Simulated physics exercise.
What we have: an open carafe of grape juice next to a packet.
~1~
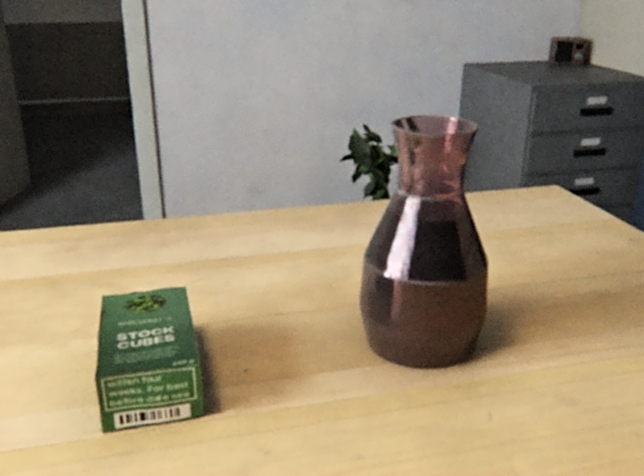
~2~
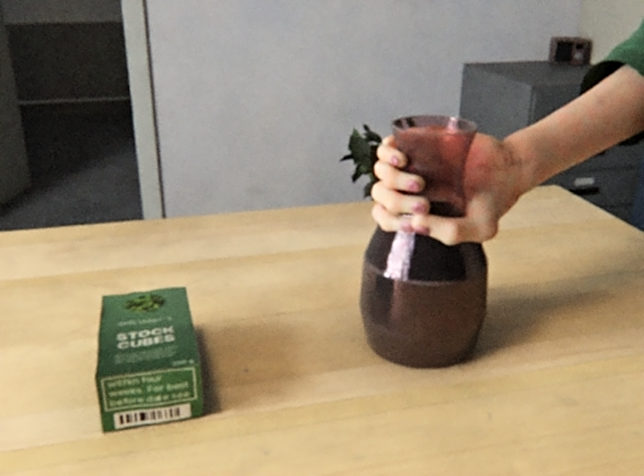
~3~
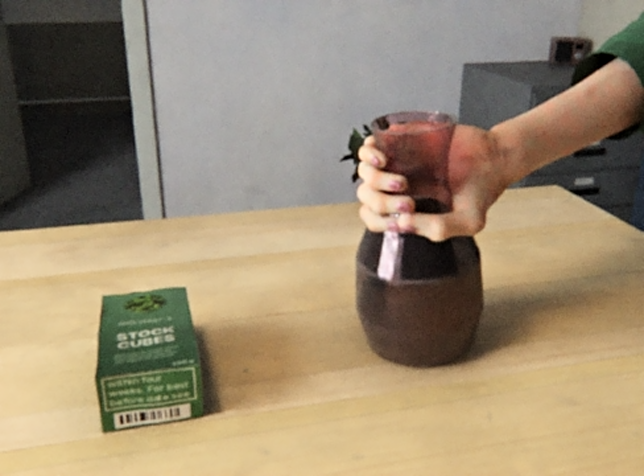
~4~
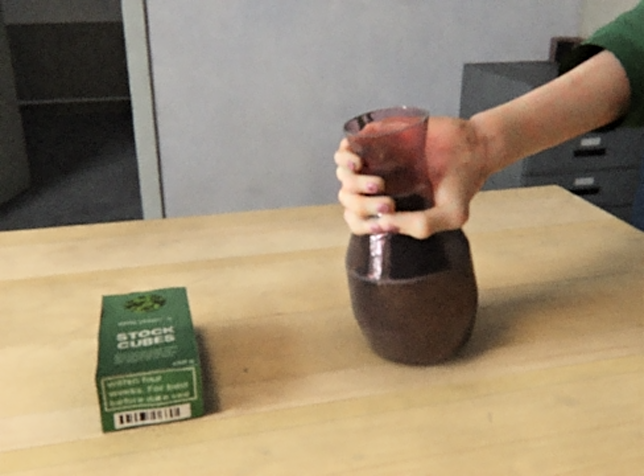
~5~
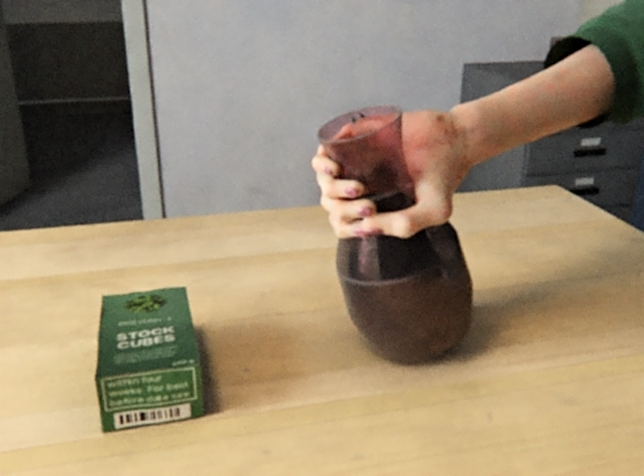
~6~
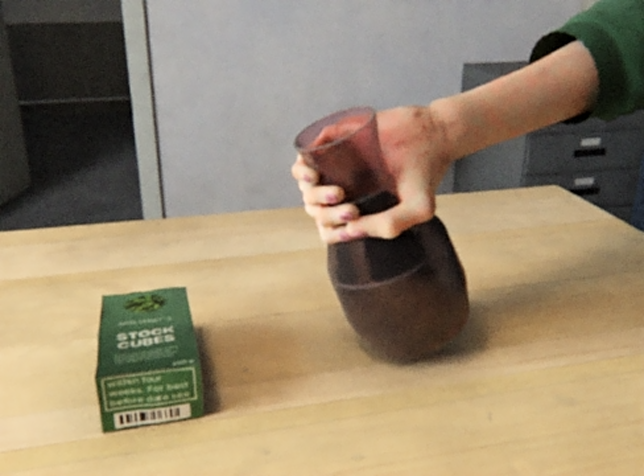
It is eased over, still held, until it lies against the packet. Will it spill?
It loses some.
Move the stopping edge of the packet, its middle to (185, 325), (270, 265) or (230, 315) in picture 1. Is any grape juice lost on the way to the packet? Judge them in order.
In that order: Wets the top, copes, wets the top.
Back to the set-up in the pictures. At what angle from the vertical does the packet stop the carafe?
About 80°.
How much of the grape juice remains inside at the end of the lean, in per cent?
Near 45 in a hundred.
Shortly, the carafe leans by about 50°; none is lost.
Then, the carafe leans by about 70°; it has lost some; about three quarters of the grape juice is inside.
At the finish, the carafe leans by about 80°, against the packet; it has lost some; about half of the grape juice is inside.
